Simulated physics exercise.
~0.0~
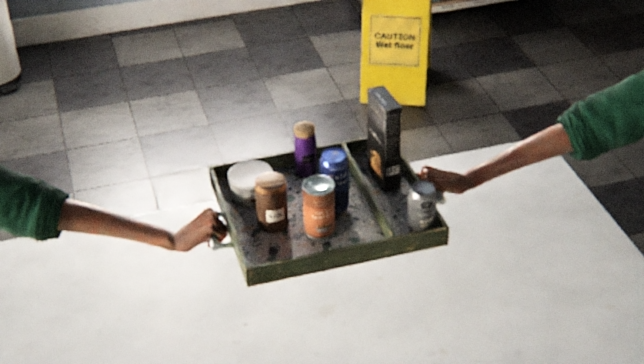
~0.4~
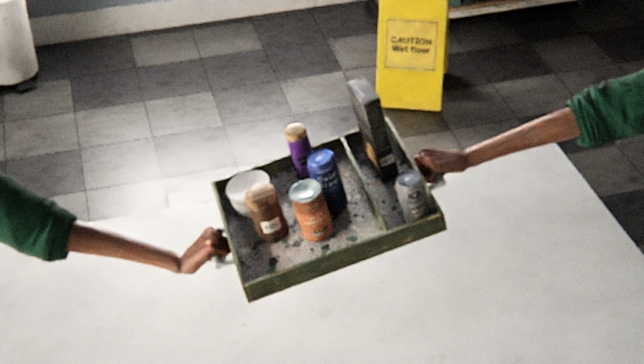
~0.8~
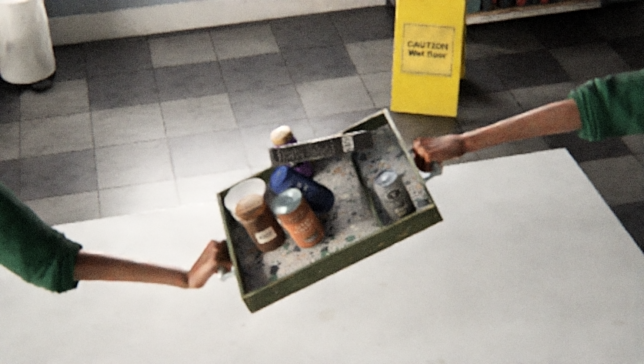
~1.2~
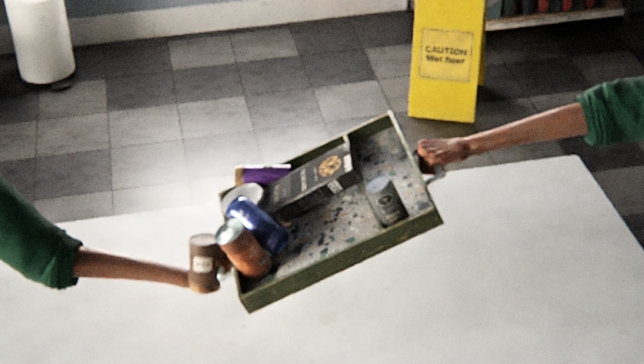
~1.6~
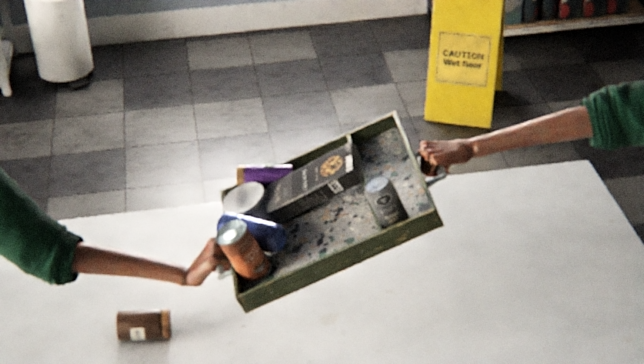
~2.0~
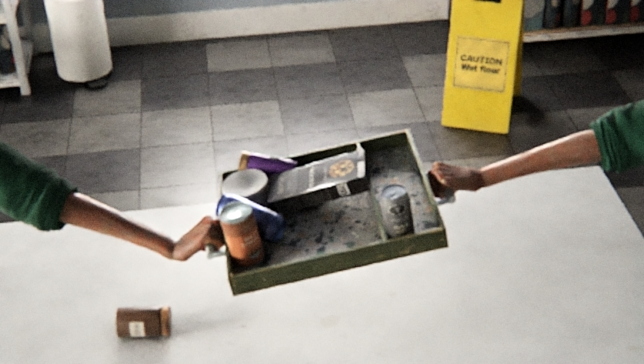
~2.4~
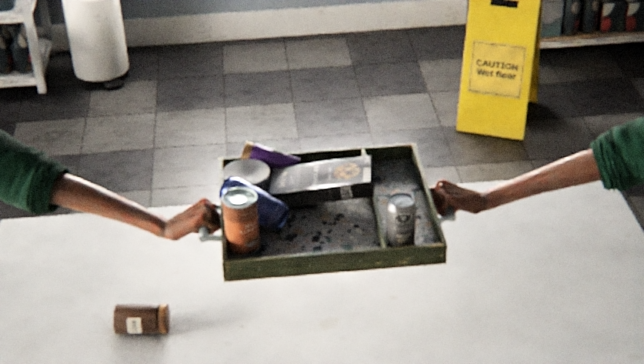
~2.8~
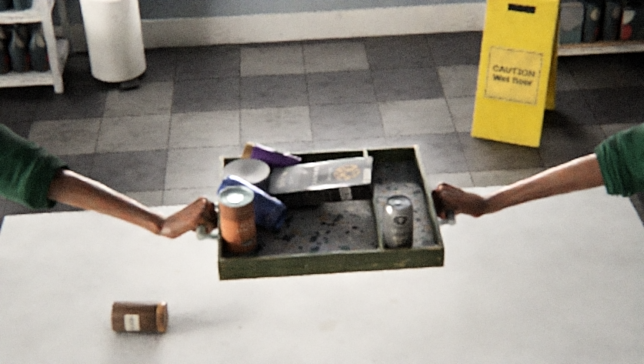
A brown jar tumbled off a tray onto the white table as two hands tipped it down to the left, sending the other containers sliding and toppling, and once it was levelled, the black packet, blue can and purple shaker lay fallen aboard.
